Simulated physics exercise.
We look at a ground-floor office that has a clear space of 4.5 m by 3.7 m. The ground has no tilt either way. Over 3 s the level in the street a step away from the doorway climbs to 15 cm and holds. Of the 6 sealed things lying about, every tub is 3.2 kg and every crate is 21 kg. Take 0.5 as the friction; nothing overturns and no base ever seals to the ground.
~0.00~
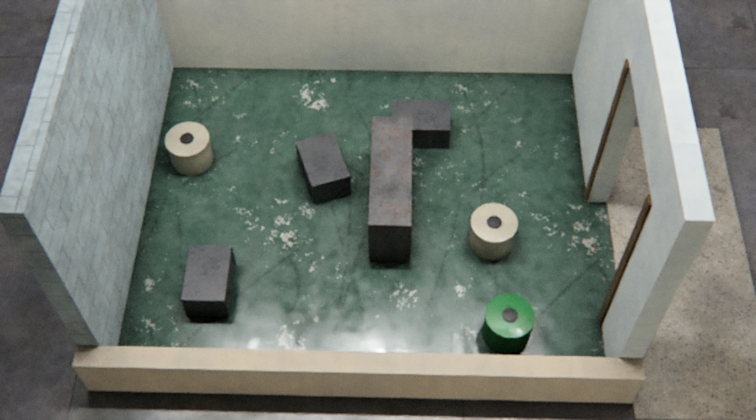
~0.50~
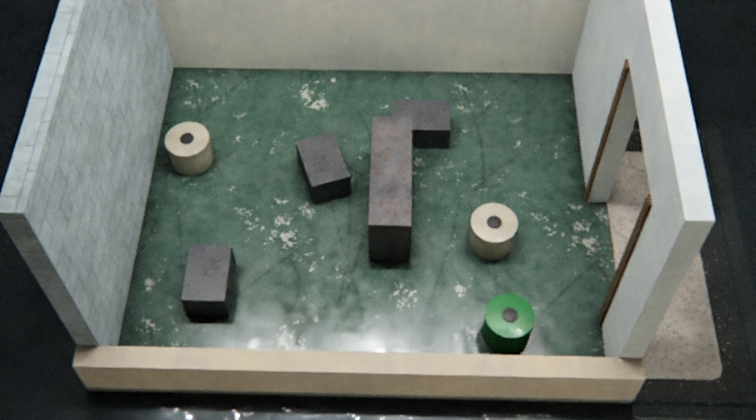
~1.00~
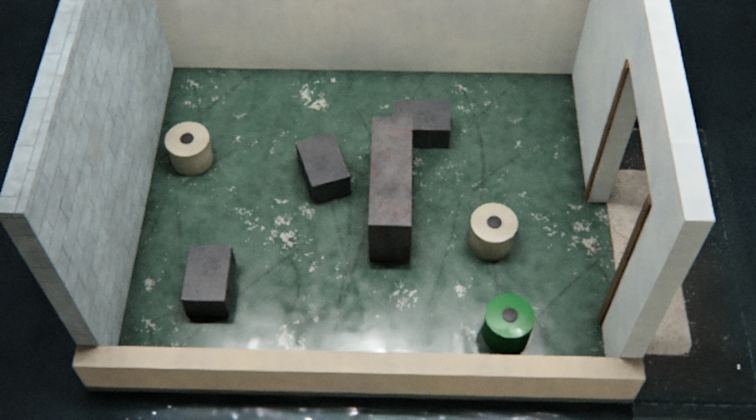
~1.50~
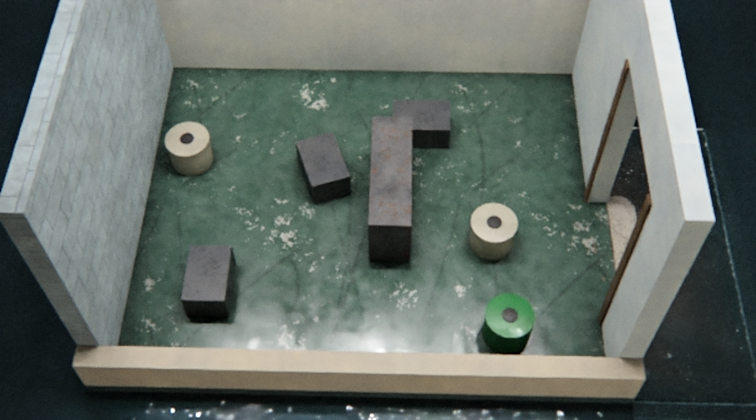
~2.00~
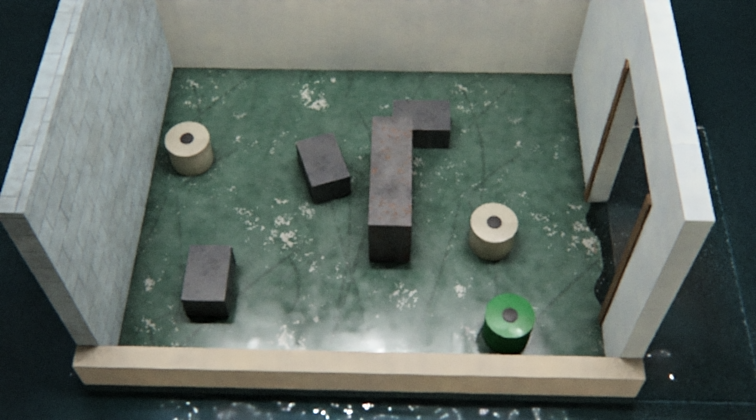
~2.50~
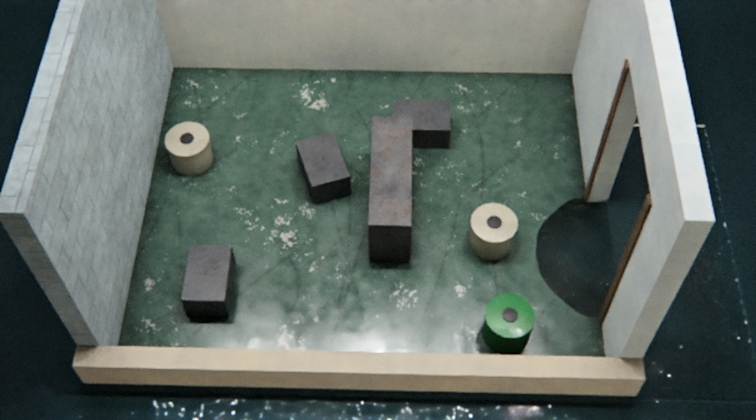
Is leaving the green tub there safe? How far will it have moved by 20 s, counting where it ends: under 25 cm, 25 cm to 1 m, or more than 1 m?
Displacement: Large.
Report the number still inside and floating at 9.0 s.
3.
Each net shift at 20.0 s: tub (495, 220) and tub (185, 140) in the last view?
200 cm, 200 cm.
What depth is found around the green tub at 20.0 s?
Around 10 cm.
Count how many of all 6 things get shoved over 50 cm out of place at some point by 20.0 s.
6.
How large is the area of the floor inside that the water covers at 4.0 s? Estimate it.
Around 4.0 m2 of it.
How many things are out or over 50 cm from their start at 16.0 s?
Tally at that time: 5.
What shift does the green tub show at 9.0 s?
I'd guess some 250 cm by then.
After 4.0 s the green tub is near (505, 325), 0.1 m from its start, aground; 1 afloat.
After 9.0 s the green tub is near (260, 240), 2.4 m from its start, afloat; 3 afloat.
After 16.0 s the green tub is near (348, 123), 2.6 m from its start, afloat; 5 afloat.
After 20.0 s the green tub is near (271, 272), 2.2 m from its start, afloat; 6 afloat.
